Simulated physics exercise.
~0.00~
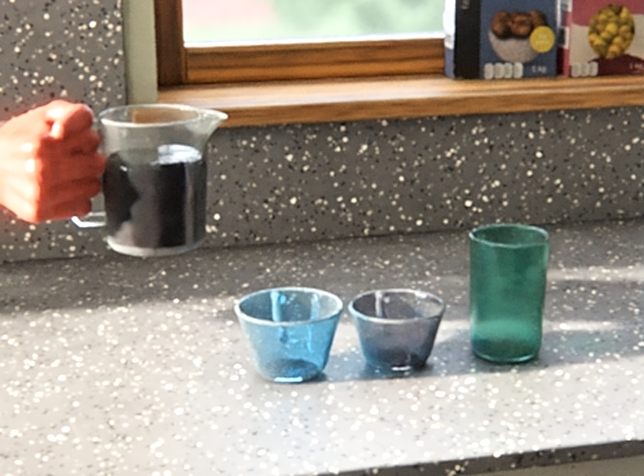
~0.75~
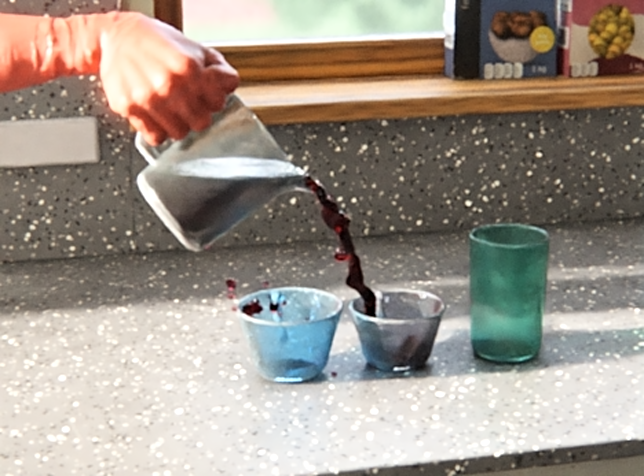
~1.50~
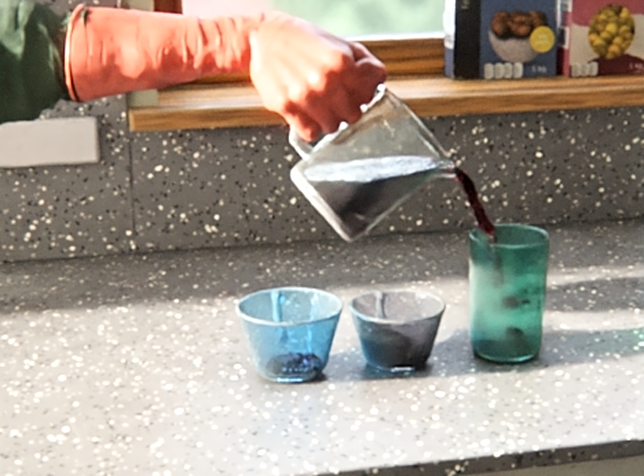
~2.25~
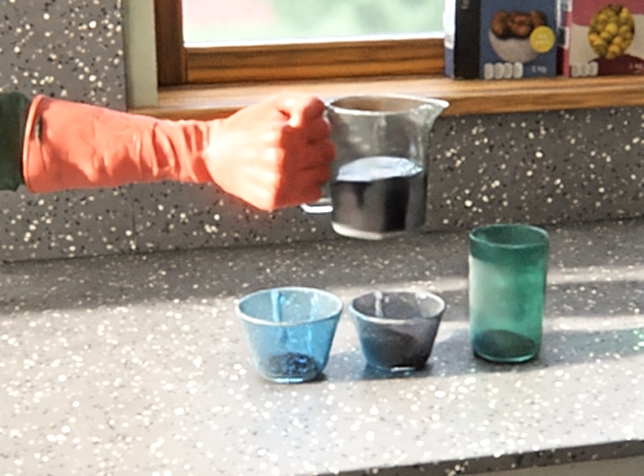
On a speckled kitchen worktop, a gloved hand tilting a glass pitcher, pouring dark wine across two cups and a tumbler, then levelling it.
